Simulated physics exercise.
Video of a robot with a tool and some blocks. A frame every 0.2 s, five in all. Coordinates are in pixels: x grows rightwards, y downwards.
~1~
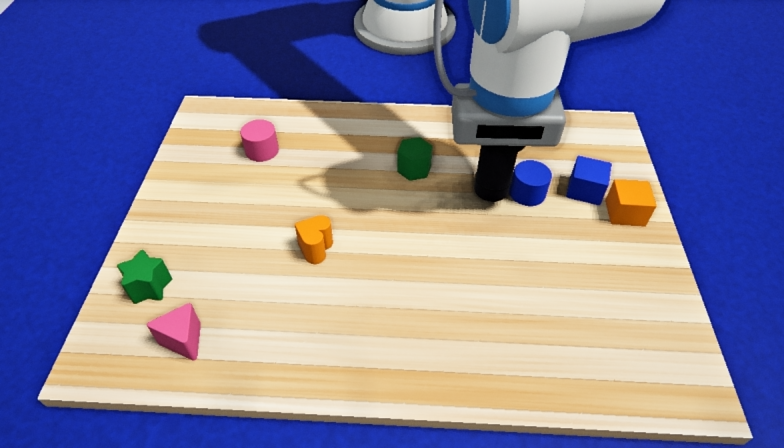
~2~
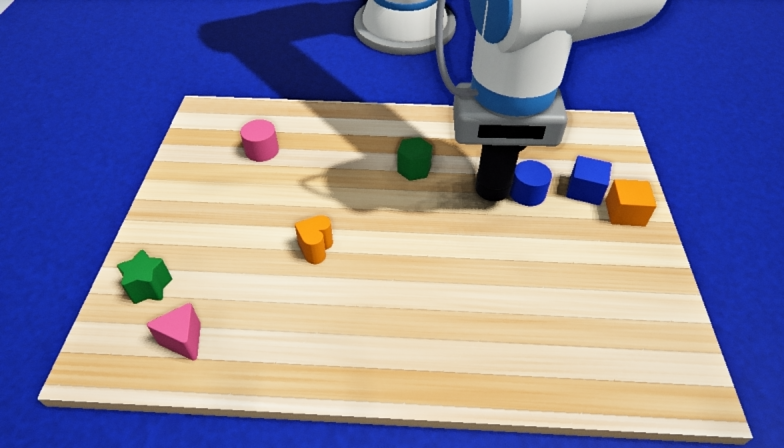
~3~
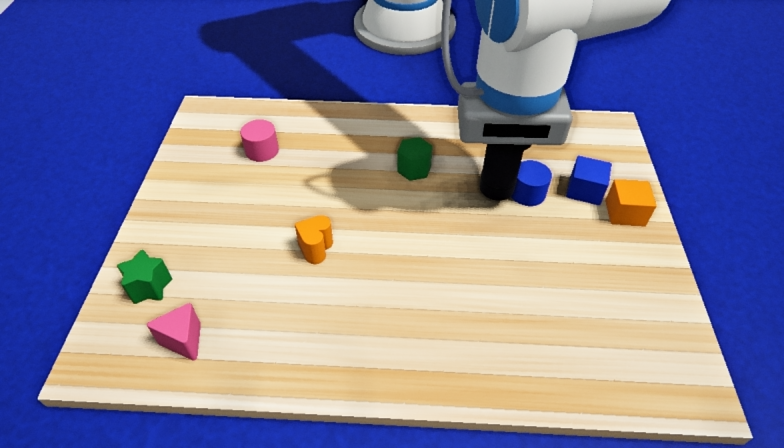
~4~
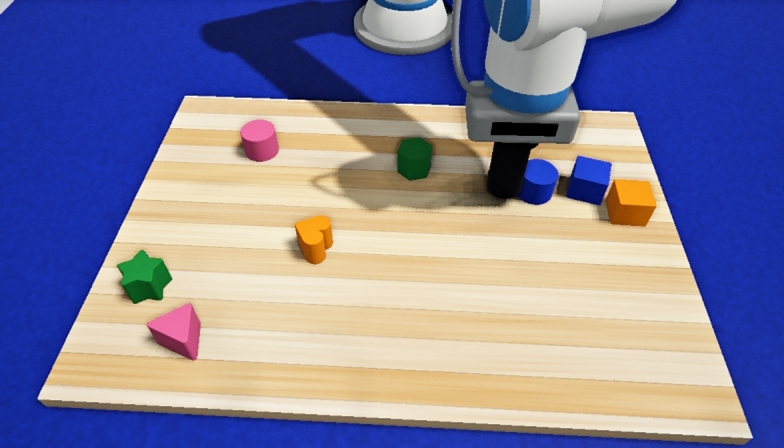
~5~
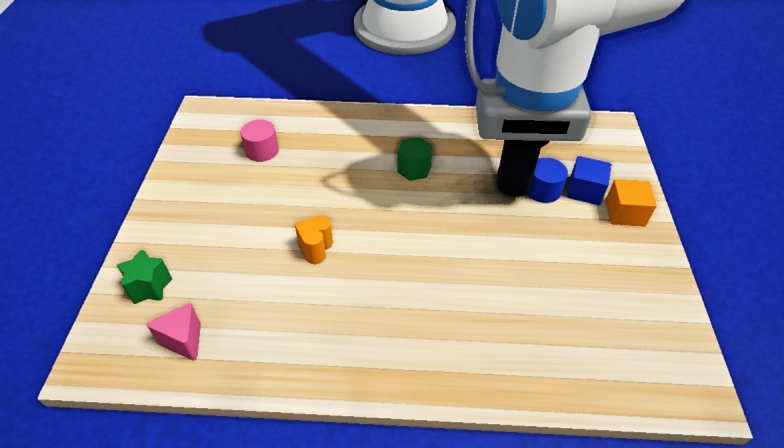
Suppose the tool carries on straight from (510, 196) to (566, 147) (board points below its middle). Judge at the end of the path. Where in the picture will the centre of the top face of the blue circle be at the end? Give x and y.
At roughly (601, 143).
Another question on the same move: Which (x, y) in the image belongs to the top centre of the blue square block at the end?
It is at (625, 166).
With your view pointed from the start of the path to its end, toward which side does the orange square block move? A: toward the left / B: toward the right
The correct letter is B.
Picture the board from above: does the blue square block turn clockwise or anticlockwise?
Its spin: Clockwise.
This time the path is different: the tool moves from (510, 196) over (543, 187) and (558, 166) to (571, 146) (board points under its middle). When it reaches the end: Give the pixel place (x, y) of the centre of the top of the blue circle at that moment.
At pixel (607, 142).
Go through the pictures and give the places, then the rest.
Tool tip (491, 190); block tops, blue circle (533, 172); blue square block (593, 169); orange square block (635, 192), in the first picture.
Tool (492, 190); blocks unchanged, in the second picture.
Tool (496, 189); blocks unchanged, in the third picture.
Tool (503, 188); blue circle (540, 171), in the fourth picture.
Tool (513, 186); blue circle (549, 169); blue square block (593, 169); orange square block (635, 192), in the fifth picture.
On the path given first. One third of the way, tool (533, 168); blue circle (572, 159); blue square block (609, 168); orange square block (642, 193), turned 15° clockwise.
Two thirds of the way, tool (551, 152); blue circle (589, 150); blue square block (622, 166), turned 20° clockwise; orange square block (647, 195), turned 30° clockwise.
At the end, tool (569, 136); blue circle (601, 143); blue square block (625, 166), turned 25° clockwise; orange square block (648, 196), turned 30° clockwise.
